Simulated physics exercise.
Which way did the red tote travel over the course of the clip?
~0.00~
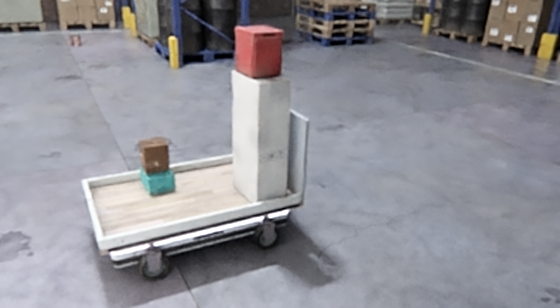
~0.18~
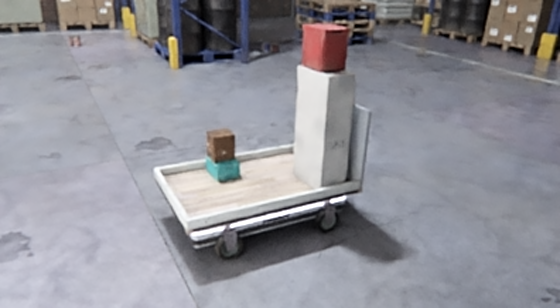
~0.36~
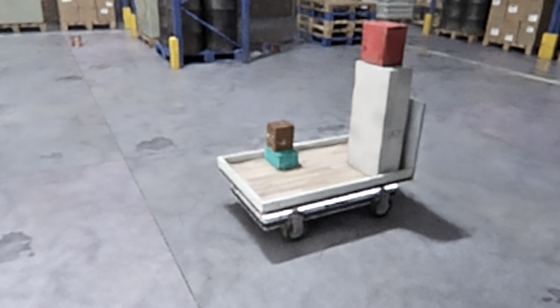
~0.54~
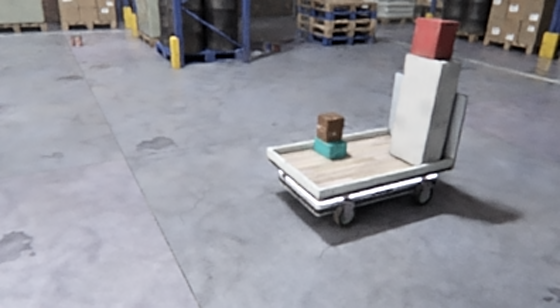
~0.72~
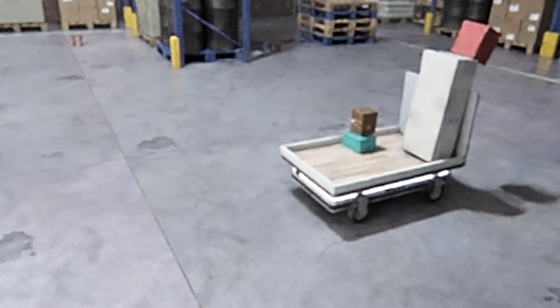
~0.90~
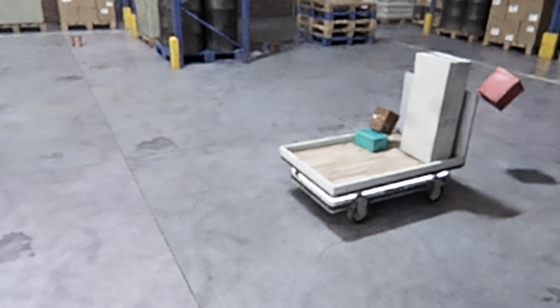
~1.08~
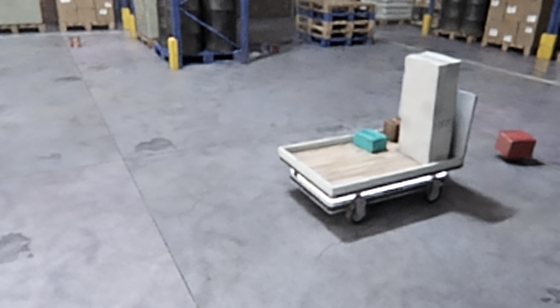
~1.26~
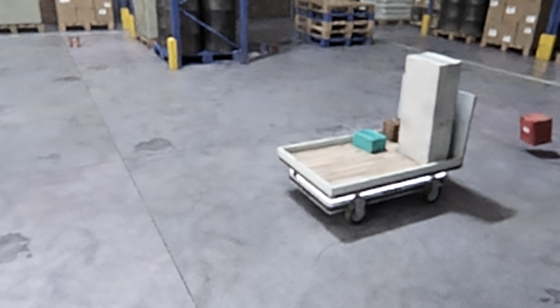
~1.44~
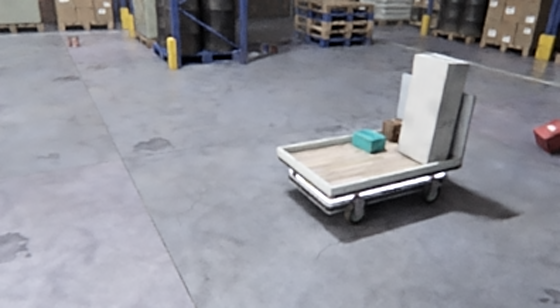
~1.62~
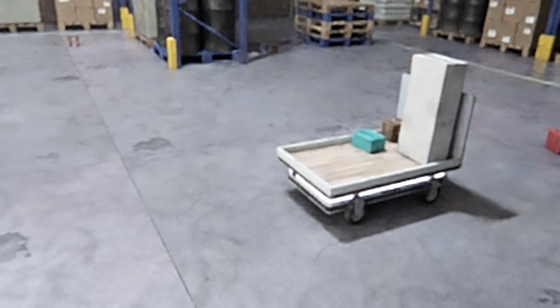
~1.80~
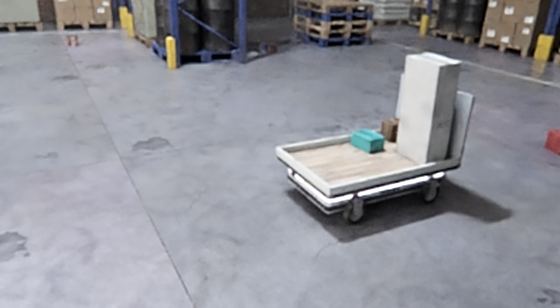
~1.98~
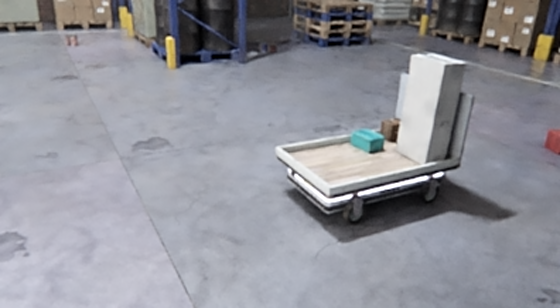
The red tote travelled to the right, first riding on top of the white box and then falling off past the end of the cart.
